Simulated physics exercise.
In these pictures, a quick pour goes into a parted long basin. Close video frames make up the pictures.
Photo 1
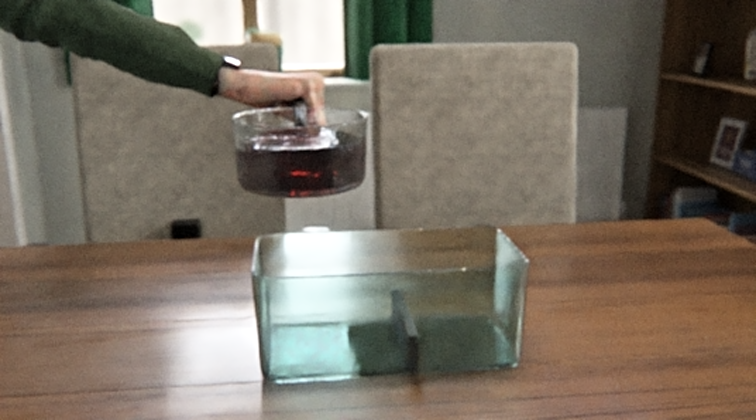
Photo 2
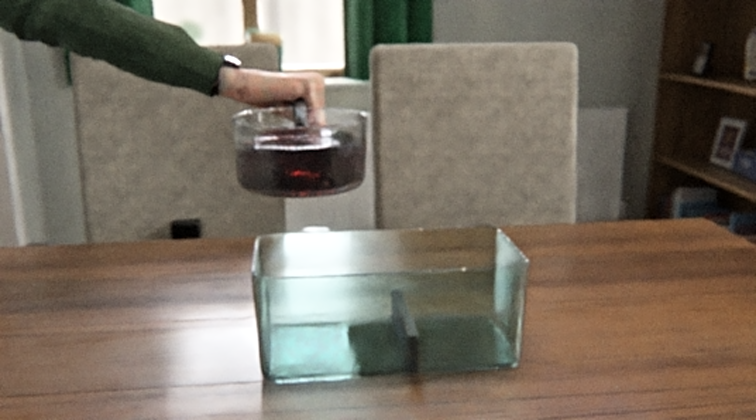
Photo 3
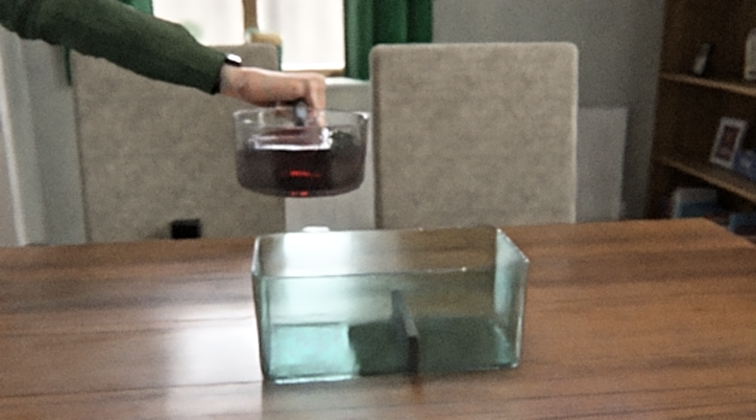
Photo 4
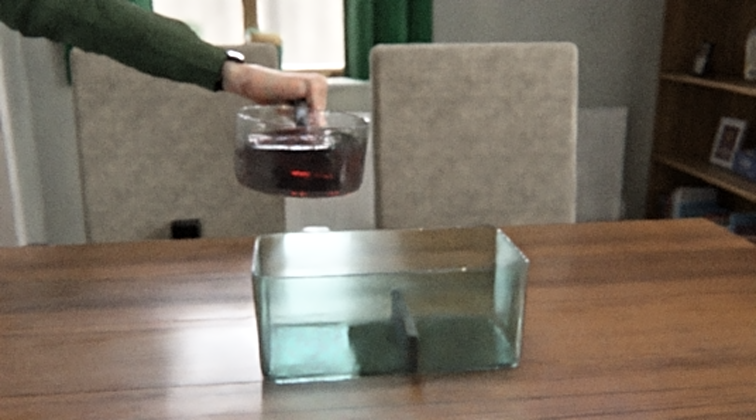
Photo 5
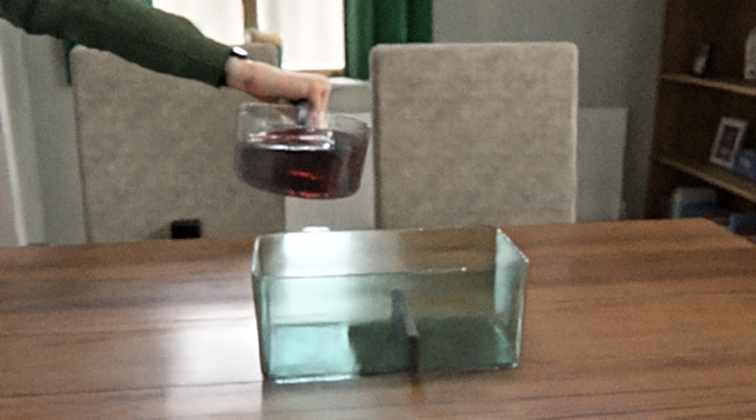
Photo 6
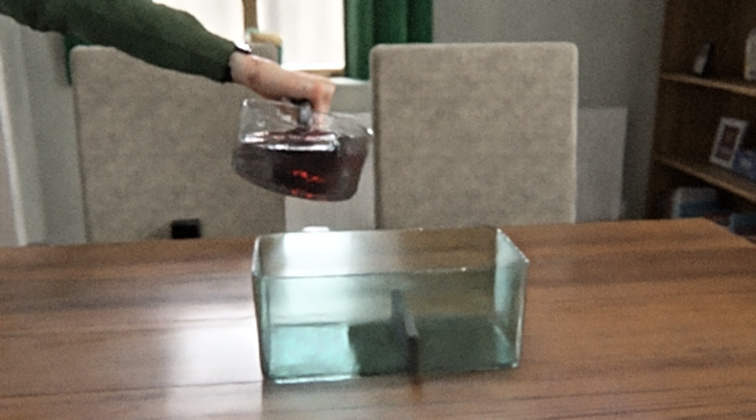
At first, a hand in a green sleeve holds a round glass bowl of dark reddish tea nearly level above a long clear basin with a low divider inside. Then the hand gradually tilts the bowl, its right side dipping lower, while the basin stays still on the wooden table.
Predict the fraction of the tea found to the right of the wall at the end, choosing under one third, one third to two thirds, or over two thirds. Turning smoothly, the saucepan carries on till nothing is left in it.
The right of the wall is going to hold one third to two thirds.
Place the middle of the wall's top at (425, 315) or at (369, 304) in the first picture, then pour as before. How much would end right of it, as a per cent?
You'd get roughly 25 per cent the first time and roughly 75 per cent the second.
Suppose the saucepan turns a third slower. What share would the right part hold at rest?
Estimate: Around 60 %.
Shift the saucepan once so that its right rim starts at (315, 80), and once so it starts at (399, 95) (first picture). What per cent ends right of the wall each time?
Close to 10 in a hundred, then close to 70 in a hundred.
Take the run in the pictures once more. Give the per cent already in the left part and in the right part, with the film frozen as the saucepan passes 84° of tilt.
So the left part has 0 percent, while the right part has 15.
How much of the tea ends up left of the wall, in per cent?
50 %.
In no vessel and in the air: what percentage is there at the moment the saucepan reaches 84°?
Estimate: 40 per cent, roughly.
A moment on, the tilt is 84° and 45 per cent is still to pour, 2 is left of the wall and 14 right of it.
Next, the tilt is 118° and 4 per cent is still to pour, 40 is left of the wall and 50 right of it.
Then the tilt is 120° and 0 per cent is still to pour, 50 is left of the wall and 49 right of it.
Later the tilt is 120° and 0 per cent is still to pour, 49 is left of the wall and 49 right of it.
At rest 49 per cent lies left of the wall, 49 right of it and 1 outside.
